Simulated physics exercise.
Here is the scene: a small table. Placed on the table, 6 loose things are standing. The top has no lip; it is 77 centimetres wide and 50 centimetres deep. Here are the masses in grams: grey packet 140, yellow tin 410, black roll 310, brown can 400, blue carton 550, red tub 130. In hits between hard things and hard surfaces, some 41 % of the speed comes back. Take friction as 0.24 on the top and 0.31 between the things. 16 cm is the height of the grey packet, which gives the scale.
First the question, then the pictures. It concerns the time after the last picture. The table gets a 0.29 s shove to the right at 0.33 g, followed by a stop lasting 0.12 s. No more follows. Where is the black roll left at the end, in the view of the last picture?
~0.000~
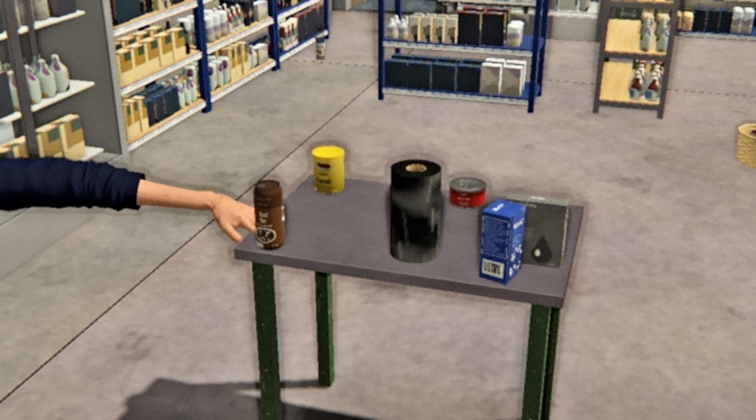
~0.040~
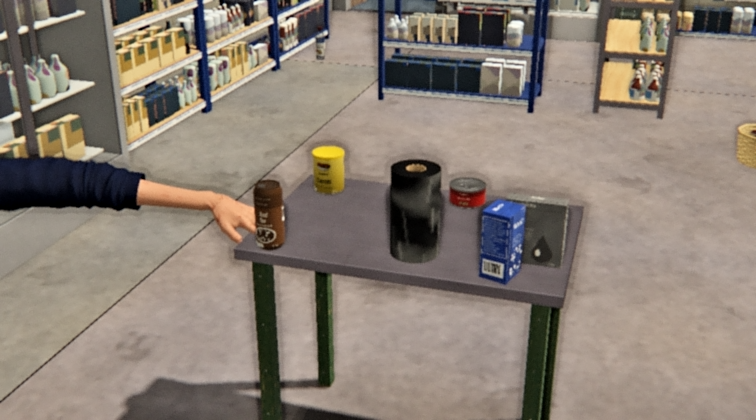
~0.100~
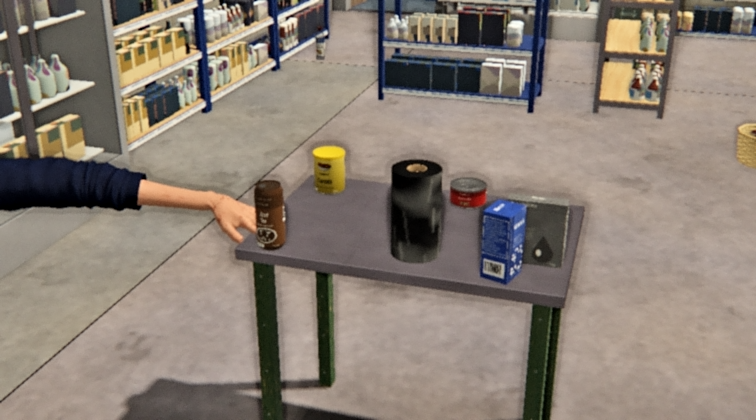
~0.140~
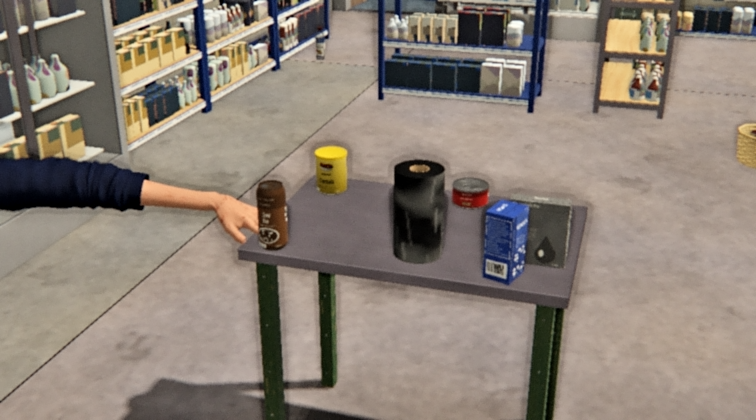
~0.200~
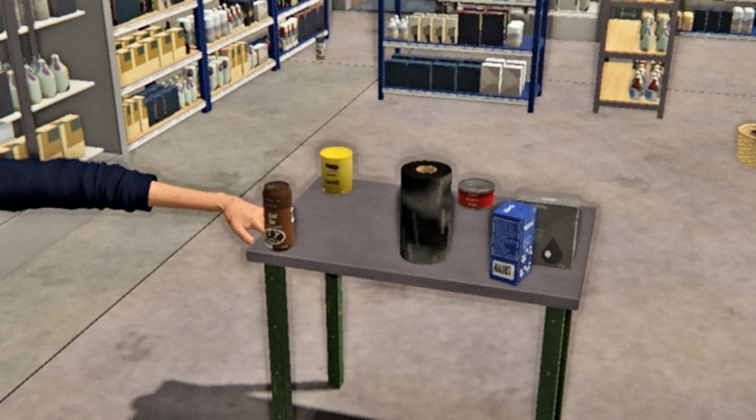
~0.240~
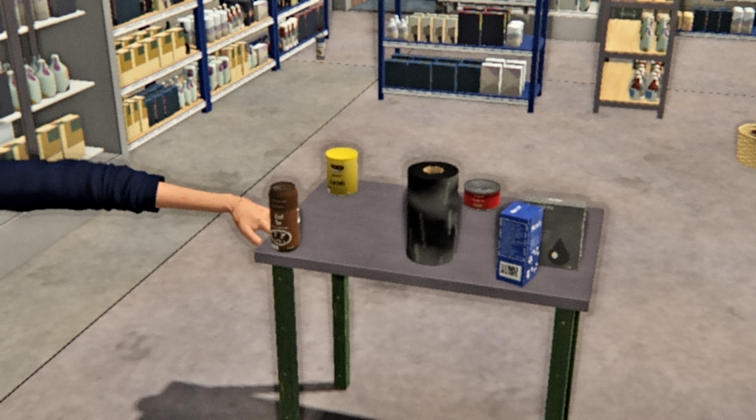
It is left at about (516, 224) in that view.
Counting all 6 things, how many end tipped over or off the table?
Total count: 0.
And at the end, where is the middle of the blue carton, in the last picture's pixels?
About (609, 256).
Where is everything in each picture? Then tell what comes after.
In the first picture, black roll (415, 211); grey packet (535, 231).
In the second picture, brown can (269, 216); blue carton (502, 242).
In the third picture, red tub (468, 193); grey packet (536, 231).
In the fourth picture, table along by 1 cm; yellow tin (331, 171); brown can (272, 216).
In the fifth picture, table along by 3 cm; blue carton (512, 243); red tub (476, 194).
In the sixth picture, table along by 5 cm; black roll (432, 213); grey packet (552, 233).
After 0.44 s, table along by 19 cm; black roll slid 3 cm near (485, 220); blue carton slid 3 cm; grey packet slid 3 cm.
After 0.54 s, table along by 19 cm; black roll slid 2 cm near (505, 222).
At rest (1.1 s), all 6 in place, give or take 5 cm. Seen from the same camera at the end, black roll near (516, 224).
